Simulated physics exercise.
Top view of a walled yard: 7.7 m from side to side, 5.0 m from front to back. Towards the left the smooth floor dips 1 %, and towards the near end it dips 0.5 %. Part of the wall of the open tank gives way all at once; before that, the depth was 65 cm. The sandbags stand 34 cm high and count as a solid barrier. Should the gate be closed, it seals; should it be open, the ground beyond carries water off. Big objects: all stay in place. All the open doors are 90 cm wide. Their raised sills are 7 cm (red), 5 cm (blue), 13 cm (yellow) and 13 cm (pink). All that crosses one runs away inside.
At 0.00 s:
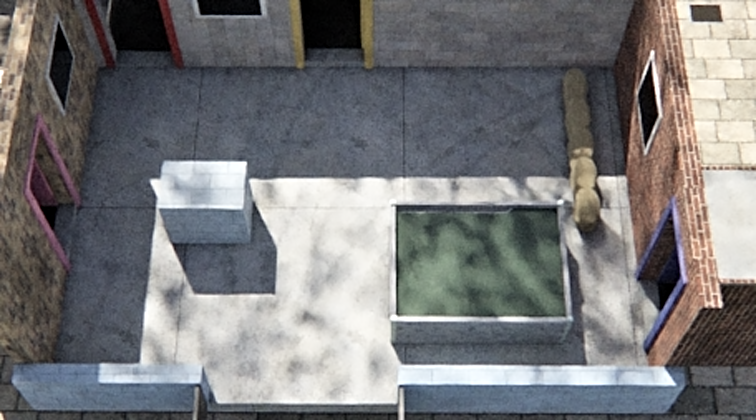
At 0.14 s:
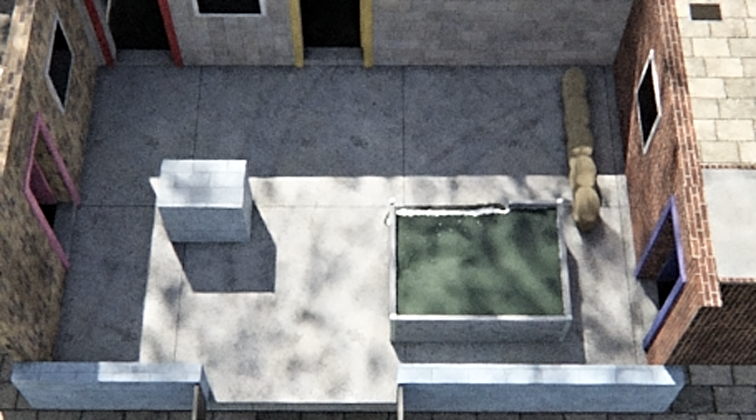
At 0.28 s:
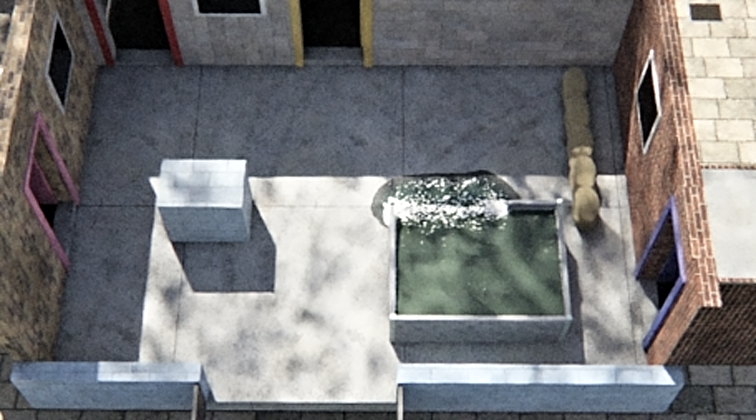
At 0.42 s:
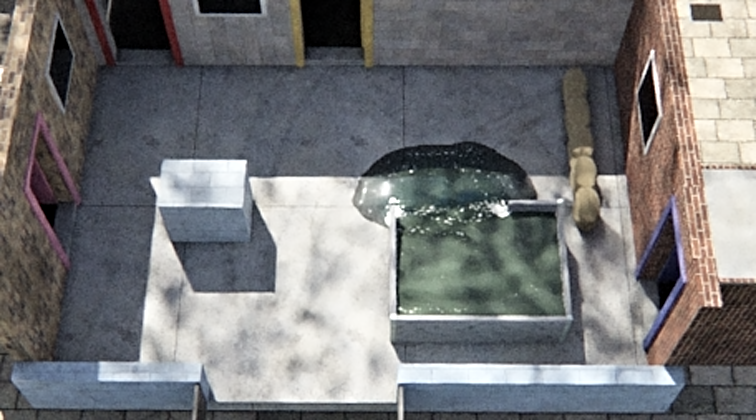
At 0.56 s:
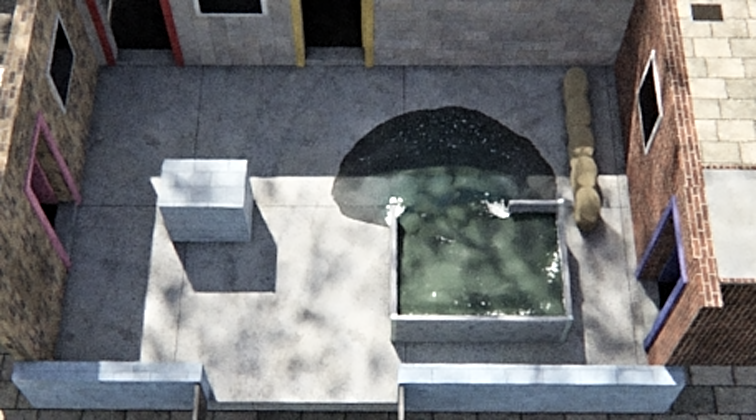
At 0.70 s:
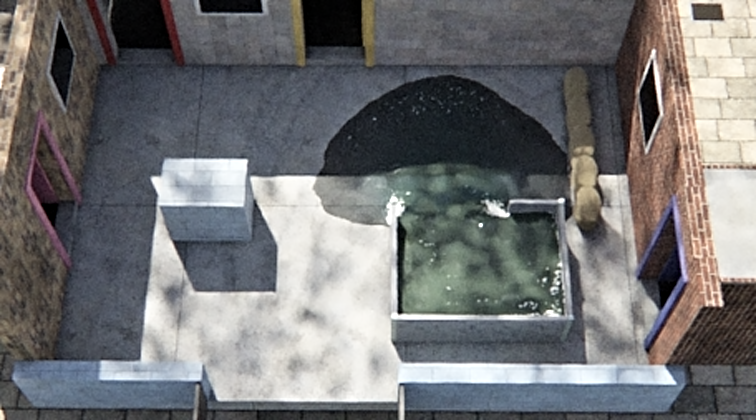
Water in an open tank bursts through its far side and spreads across the yard floor.
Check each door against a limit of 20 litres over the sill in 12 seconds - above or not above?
The red door breaches the limit; the blue door never breaches the limit; the yellow door breaches the limit; the pink door never breaches the limit.
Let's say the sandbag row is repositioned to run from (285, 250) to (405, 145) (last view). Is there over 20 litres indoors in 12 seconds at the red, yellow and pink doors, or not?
At the red door the limit is not reached, at the yellow door it is not reached, and at the pink door it is not reached.
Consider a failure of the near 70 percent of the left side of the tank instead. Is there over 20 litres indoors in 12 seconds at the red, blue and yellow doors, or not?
Here's how it goes: Red exceeds it, blue falls short, yellow falls short.
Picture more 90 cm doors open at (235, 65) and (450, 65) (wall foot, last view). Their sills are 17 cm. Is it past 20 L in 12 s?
The first door falls short and the second gets there.
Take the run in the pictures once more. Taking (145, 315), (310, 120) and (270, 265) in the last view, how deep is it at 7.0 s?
First spot near 4 cm, second near 7 cm, third near 1 cm.
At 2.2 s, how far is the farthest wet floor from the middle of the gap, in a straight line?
It comes to some 4.8 metres.
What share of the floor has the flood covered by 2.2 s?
35 %.
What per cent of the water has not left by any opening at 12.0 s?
I'd put it at some 86 percent still there.
After 1.4 s water covers 25 % of the floor and is deepest (35 cm) near (401, 72); red door not reached, blue door not reached, yellow door 19 cm at the sill, 0 L in, pink door not reached.
After 2.2 s water covers 35 % of the floor and is deepest (30 cm) near (413, 72); red door not reached, blue door not reached, yellow door 22 cm at the sill, 27 L in, pink door not reached.
After 3.5 s water covers 50 % of the floor and is deepest (26 cm) near (96, 91); red door 7 cm at the sill, 0 L in, blue door not reached, yellow door 15 cm at the sill, 55 L in, pink door not reached.
After 7.0 s water covers 85 % of the floor and is deepest (16 cm) near (53, 382); red door 11 cm at the sill, 41 L in, blue door 5 cm at the sill, 1 L in, yellow door 7 cm at the sill, 58 L in, pink door 10 cm at the sill, 0 L in.
After 12.0 s water covers 95 % of the floor and is deepest (13 cm) near (53, 382); red door 8 cm at the sill, 79 L in, blue door 4 cm at the sill, 8 L in, yellow door 4 cm at the sill, 58 L in, pink door 7 cm at the sill, 0 L in.
